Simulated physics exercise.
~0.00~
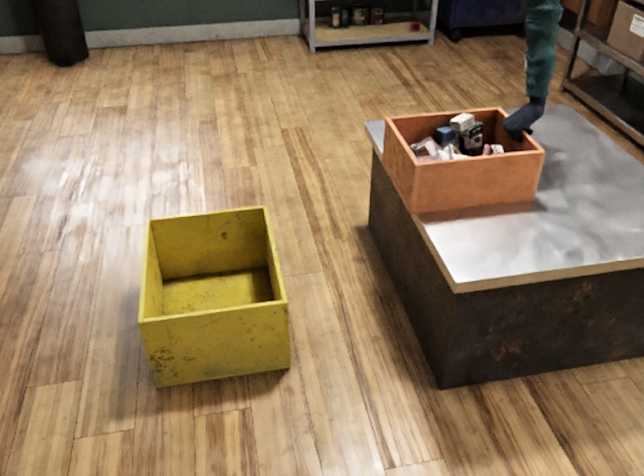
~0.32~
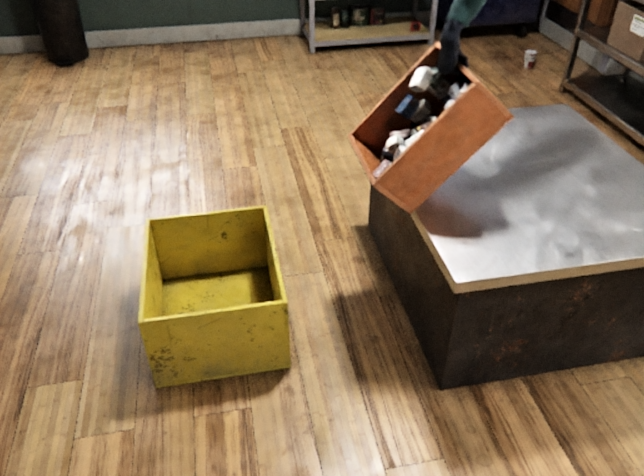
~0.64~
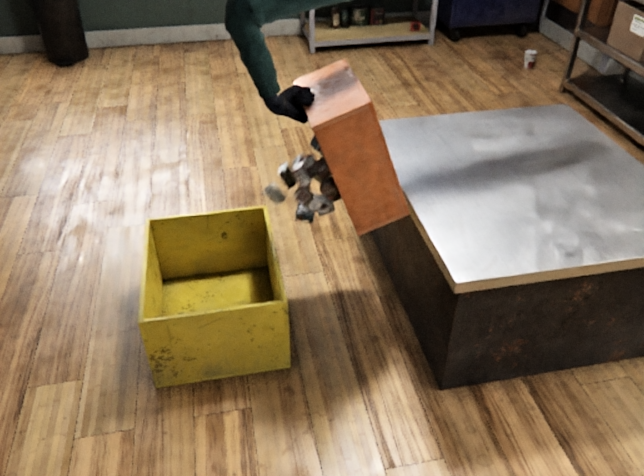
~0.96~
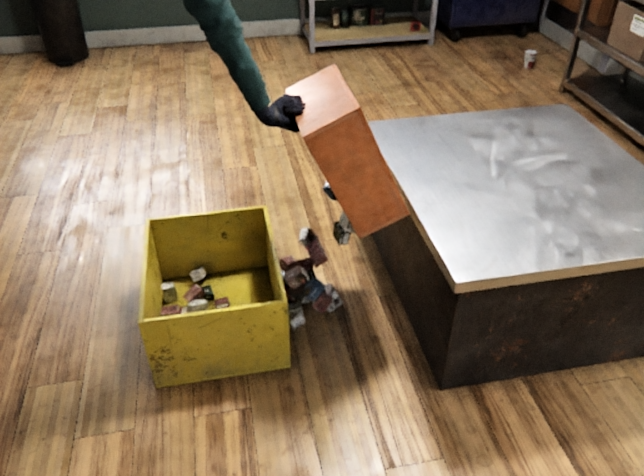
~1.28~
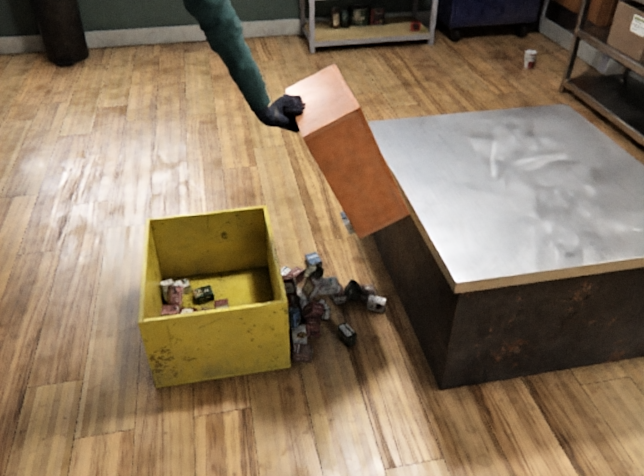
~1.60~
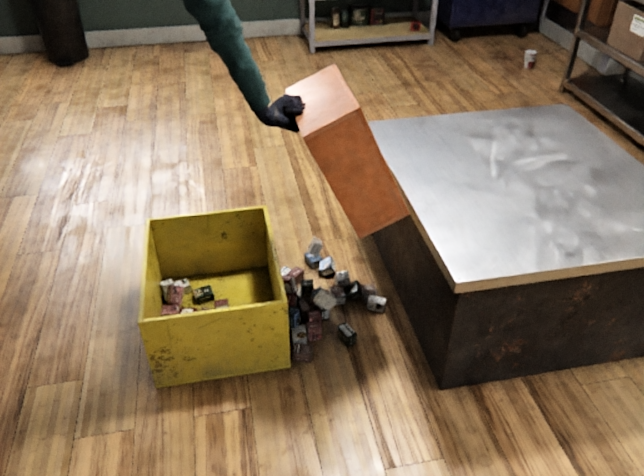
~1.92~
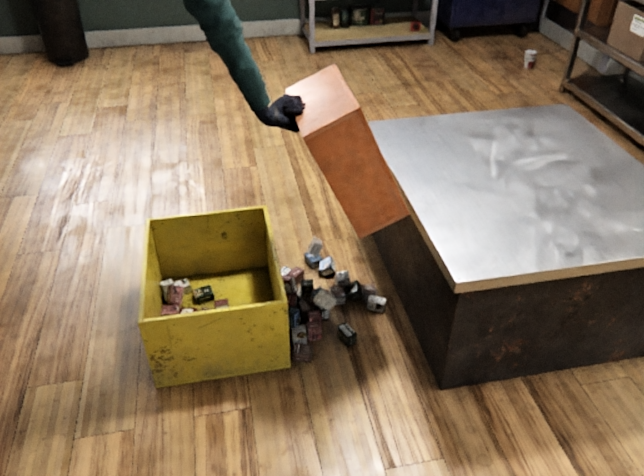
Orange box tipped by a gloved hand spilling small cartons, some landing in a yellow box but most piling on the floor beside it.
